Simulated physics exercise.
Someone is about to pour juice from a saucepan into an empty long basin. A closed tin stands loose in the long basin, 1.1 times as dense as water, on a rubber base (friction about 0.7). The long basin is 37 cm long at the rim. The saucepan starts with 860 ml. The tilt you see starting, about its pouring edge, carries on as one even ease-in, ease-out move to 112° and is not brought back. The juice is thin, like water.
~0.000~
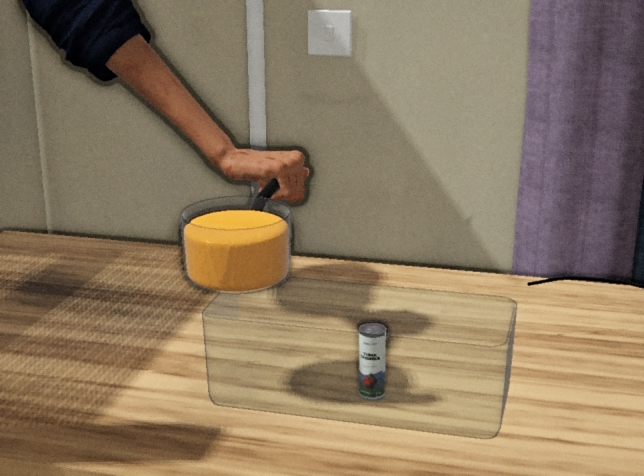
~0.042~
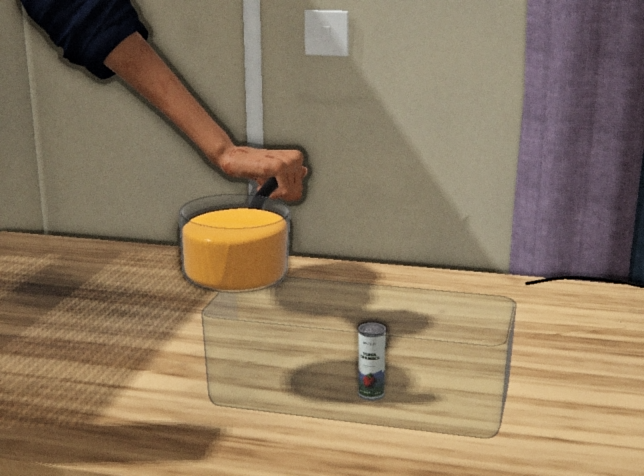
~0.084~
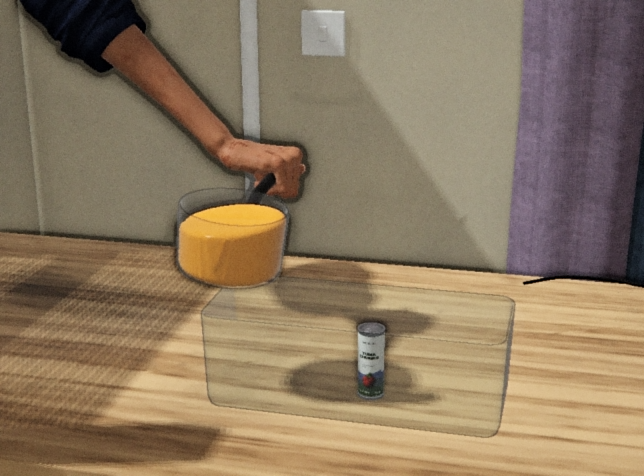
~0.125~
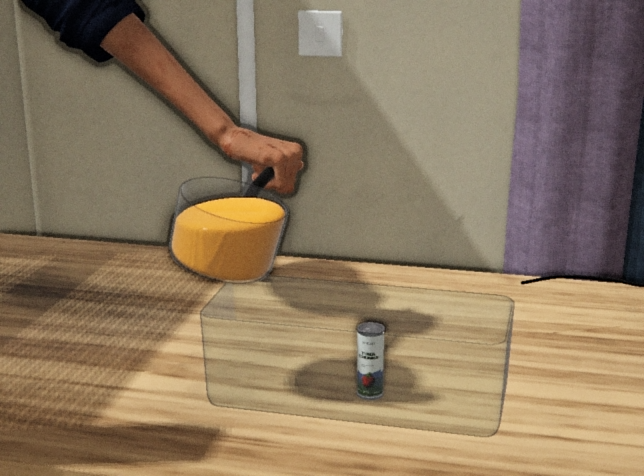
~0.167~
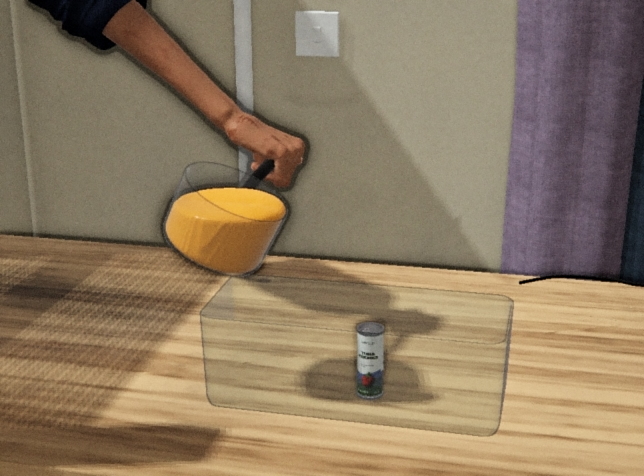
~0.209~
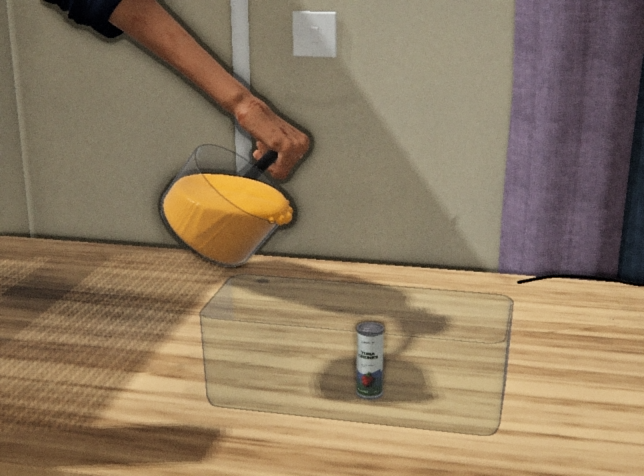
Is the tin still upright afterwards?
It remains upright.
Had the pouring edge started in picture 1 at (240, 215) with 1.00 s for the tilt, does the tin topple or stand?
Then it falls.
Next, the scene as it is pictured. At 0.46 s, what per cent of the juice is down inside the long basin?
About 7 per cent.
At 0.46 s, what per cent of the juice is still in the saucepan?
Some 46 per cent.
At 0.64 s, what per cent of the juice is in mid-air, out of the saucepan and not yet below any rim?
About 14 per cent.
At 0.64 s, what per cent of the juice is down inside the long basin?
Near 82 in a hundred.
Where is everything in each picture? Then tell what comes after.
It leans 0°; its right rim is at (288, 218); the juice meets the walls at (189, 221) and (287, 229); the long basin's rim runs from (219, 295) to (512, 324); the tin's top is at (373, 332), in the first picture.
It leans 2°; its right rim is at (287, 218); the juice meets the walls at (188, 221) and (286, 227), in the second picture.
It leans 7°; its right rim is at (286, 218); the juice meets the walls at (186, 218) and (285, 221), in the third picture.
It leans 15°; its right rim is at (285, 218); the juice meets the walls at (182, 212) and (285, 214), in the fourth picture.
It leans 25°; its right rim is at (284, 218); the juice meets the walls at (178, 198) and (286, 212); 1 per cent is over the edge, in the fifth picture.
It leans 38°; its right rim is at (283, 218); the juice meets the walls at (174, 184) and (285, 209); 2 per cent is over the edge, in the sixth picture.
By 0.46 s the tilt is 107° and 46 per cent is still to pour; the tin stands where it began.
By 0.64 s the tilt is 112° and 4 per cent is still to pour; the tin stands where it began.
By 0.82 s the tilt is 112° and 0 per cent is still to pour; the tin stands where it began.
By 1.03 s the tilt is 112° and 0 per cent is still to pour; the tin stands where it began.
At rest the tin stands where it began.
